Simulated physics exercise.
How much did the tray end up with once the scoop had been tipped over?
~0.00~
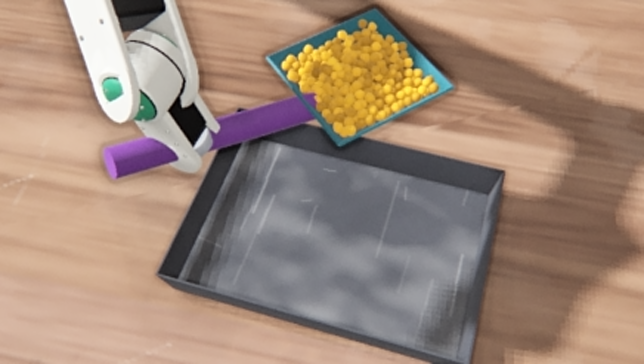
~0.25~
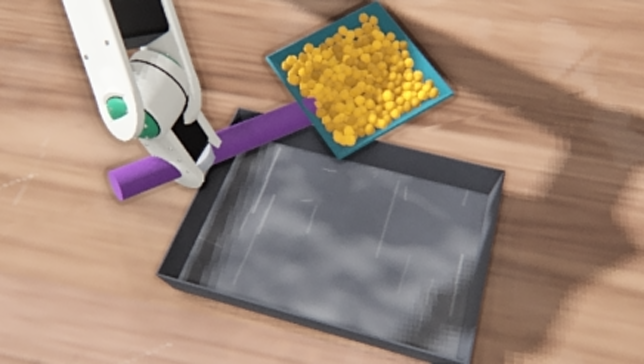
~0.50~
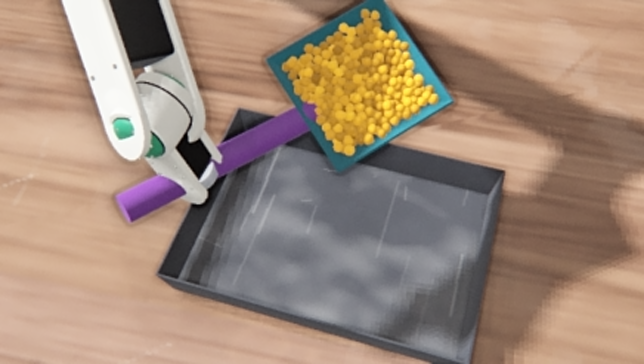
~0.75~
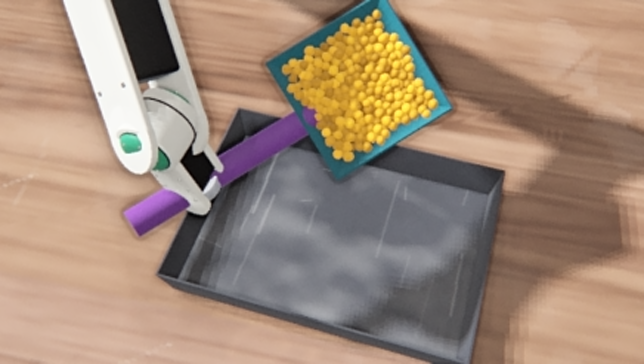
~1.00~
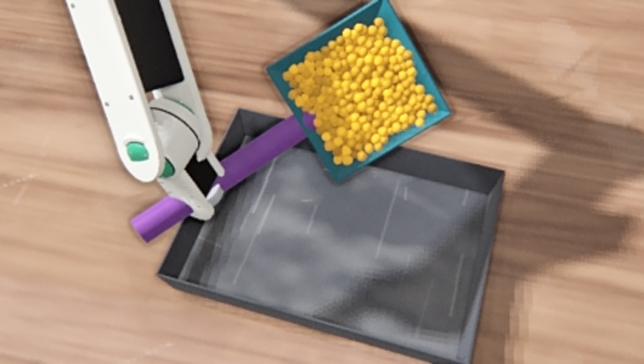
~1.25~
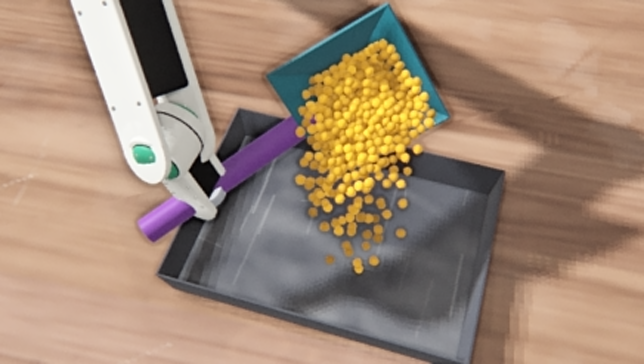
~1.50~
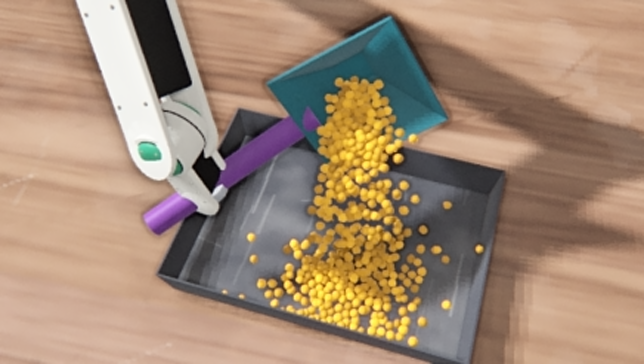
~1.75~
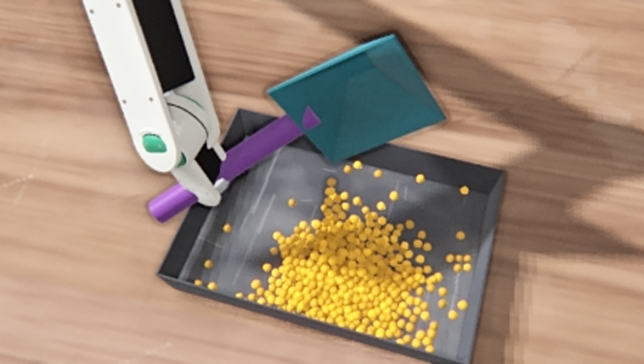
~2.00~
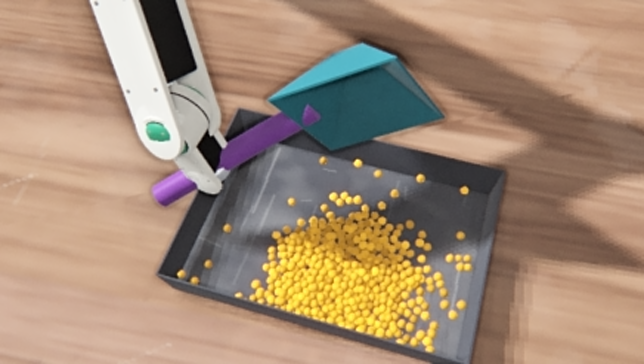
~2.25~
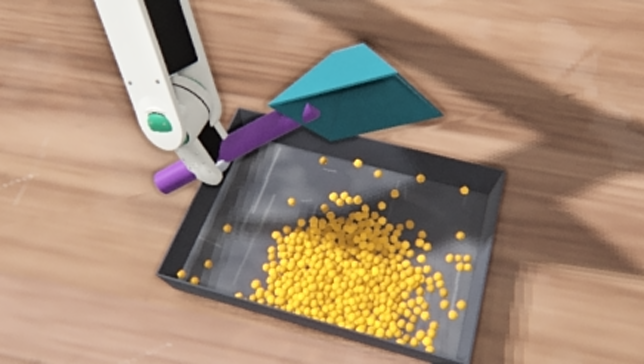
It ended up with a middling amount, a loose heap of yellow kernels toward the near side with some of the tray's floor still bare.
